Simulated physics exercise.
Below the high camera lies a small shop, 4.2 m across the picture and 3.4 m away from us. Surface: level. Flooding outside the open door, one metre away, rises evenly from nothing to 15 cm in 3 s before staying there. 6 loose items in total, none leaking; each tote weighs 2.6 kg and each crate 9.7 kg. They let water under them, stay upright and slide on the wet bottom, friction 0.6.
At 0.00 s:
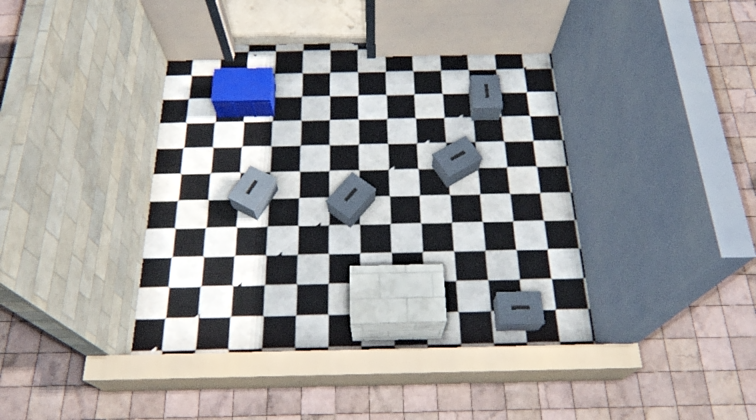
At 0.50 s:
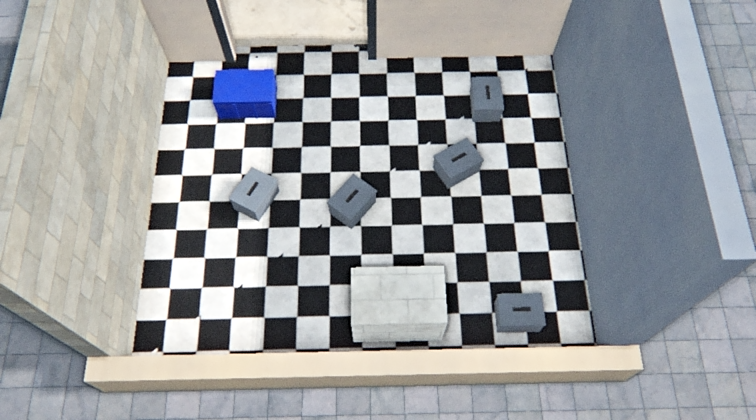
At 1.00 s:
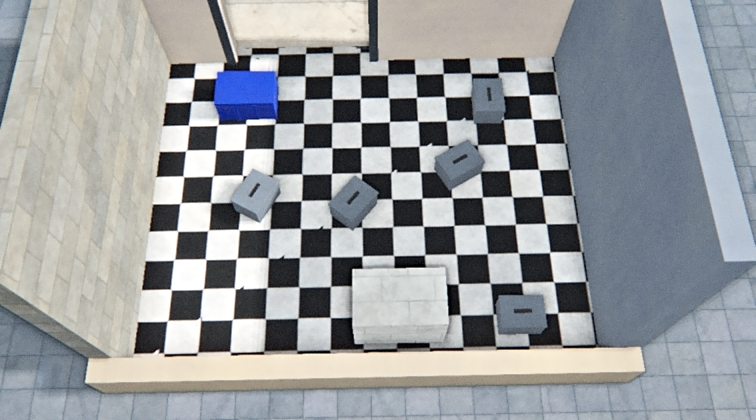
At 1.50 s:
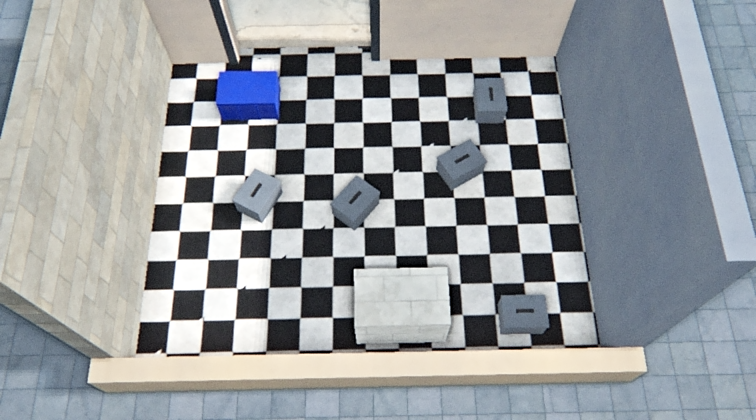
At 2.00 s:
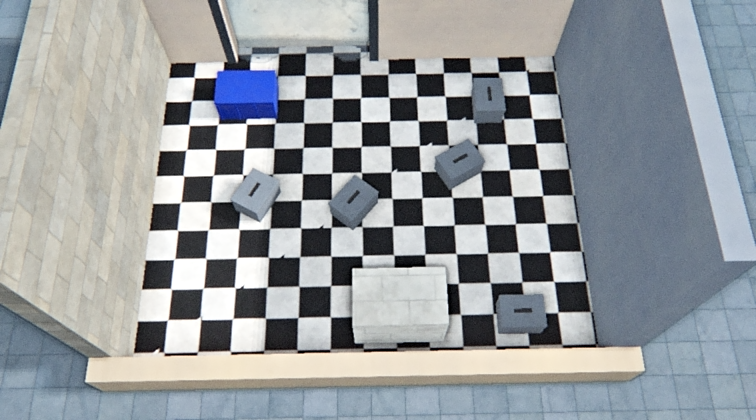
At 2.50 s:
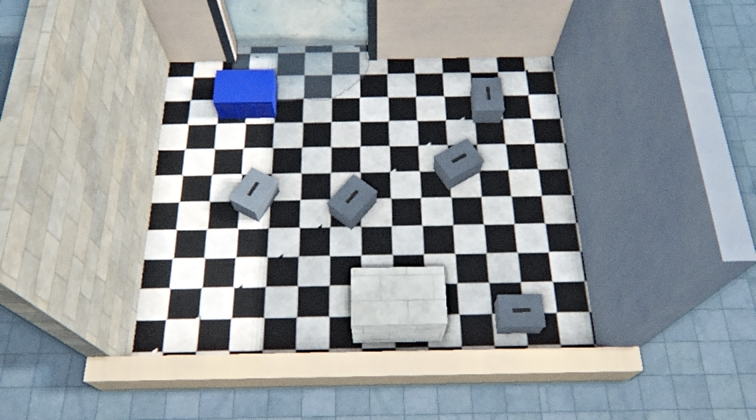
Water spreading over the paving outside a small checkered-floor room, then creeping through the doorway past a blue crate and unmoving grey boxes.
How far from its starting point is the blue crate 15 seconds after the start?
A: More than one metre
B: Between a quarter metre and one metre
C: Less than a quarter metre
A, more than one metre.
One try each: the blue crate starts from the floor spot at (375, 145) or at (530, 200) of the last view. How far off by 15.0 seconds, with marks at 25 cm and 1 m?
In turn: It creeps a little; it goes a long way.
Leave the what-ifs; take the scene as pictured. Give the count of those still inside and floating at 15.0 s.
The number is 6.
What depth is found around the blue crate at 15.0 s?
I'd say around 13 cm.
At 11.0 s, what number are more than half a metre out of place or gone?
The answer is 4.
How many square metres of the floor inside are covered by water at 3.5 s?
2.5 m2.
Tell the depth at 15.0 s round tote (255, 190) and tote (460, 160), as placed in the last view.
Close to 12 and 7 centimetres.
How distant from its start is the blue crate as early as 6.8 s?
Displacement by then near 150 cm.
After 3.5 s the blue crate is near (240, 93), 0.1 m from its start, aground; 0 afloat.
After 6.8 s the blue crate is near (158, 228), 1.7 m from its start, afloat; 4 afloat.
After 11.0 s the blue crate is near (215, 316), 2.4 m from its start, afloat; 6 afloat.
After 15.0 s the blue crate is near (161, 300), 2.4 m from its start, afloat; 6 afloat.
